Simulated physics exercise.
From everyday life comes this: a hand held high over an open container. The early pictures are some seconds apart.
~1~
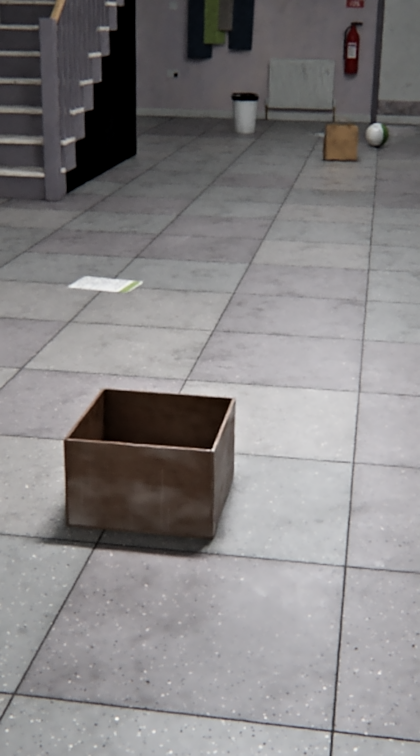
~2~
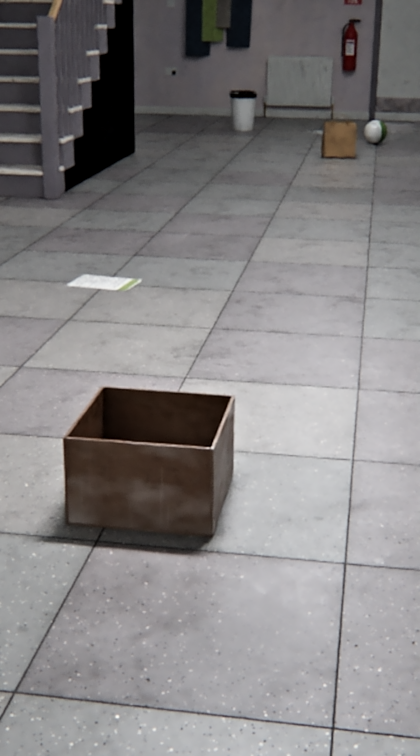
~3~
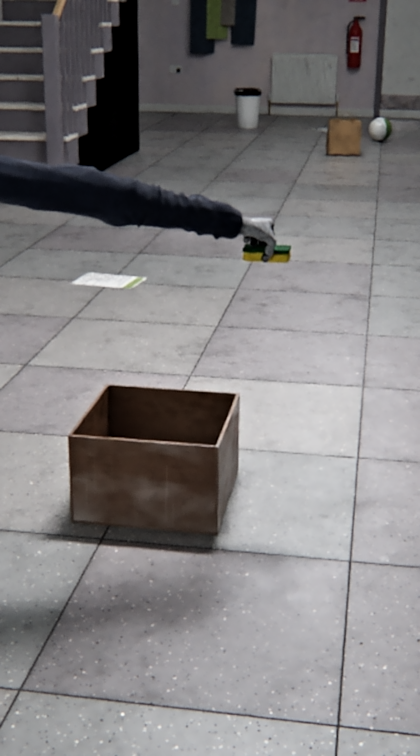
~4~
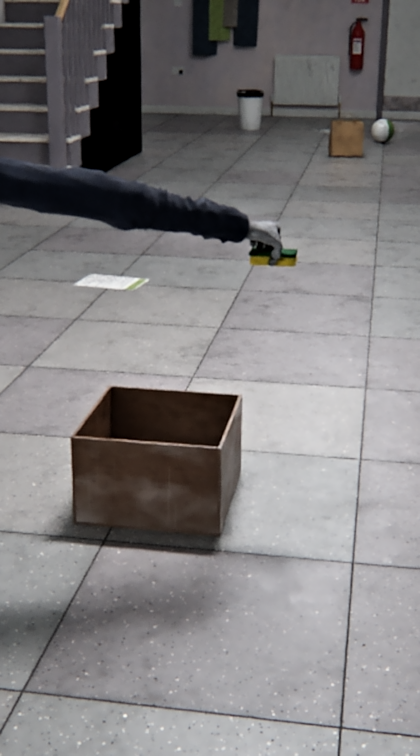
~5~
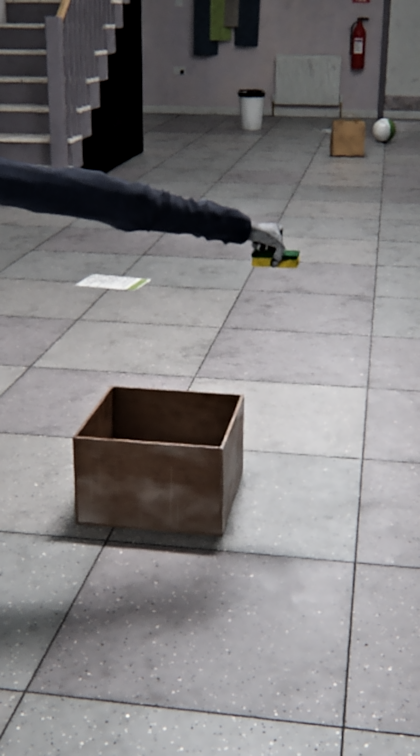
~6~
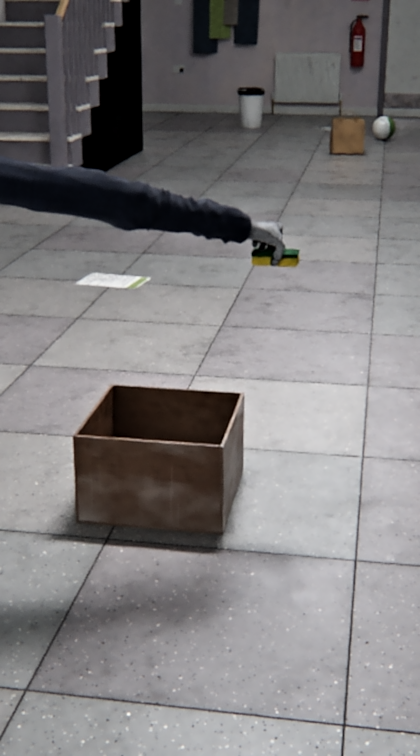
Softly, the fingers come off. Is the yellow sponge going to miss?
It fails to get in.
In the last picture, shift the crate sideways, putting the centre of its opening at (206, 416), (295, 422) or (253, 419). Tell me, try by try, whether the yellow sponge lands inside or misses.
In the first case it is captured, in the second it is captured, and in the third it is captured.
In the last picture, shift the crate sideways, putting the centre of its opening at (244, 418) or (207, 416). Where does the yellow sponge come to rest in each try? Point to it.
Around (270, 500) for the first, around (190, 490) for the second.
Then, 0.18 s later than the last frame, yellow sponge shifted about its own width near (274, 296).
Then, 0.28 s later than the last frame, yellow sponge dropping near (273, 369).
Then, 0.38 s later than the last frame, yellow sponge dropping near (270, 473).
When it is over, the yellow sponge misses, near (269, 499).
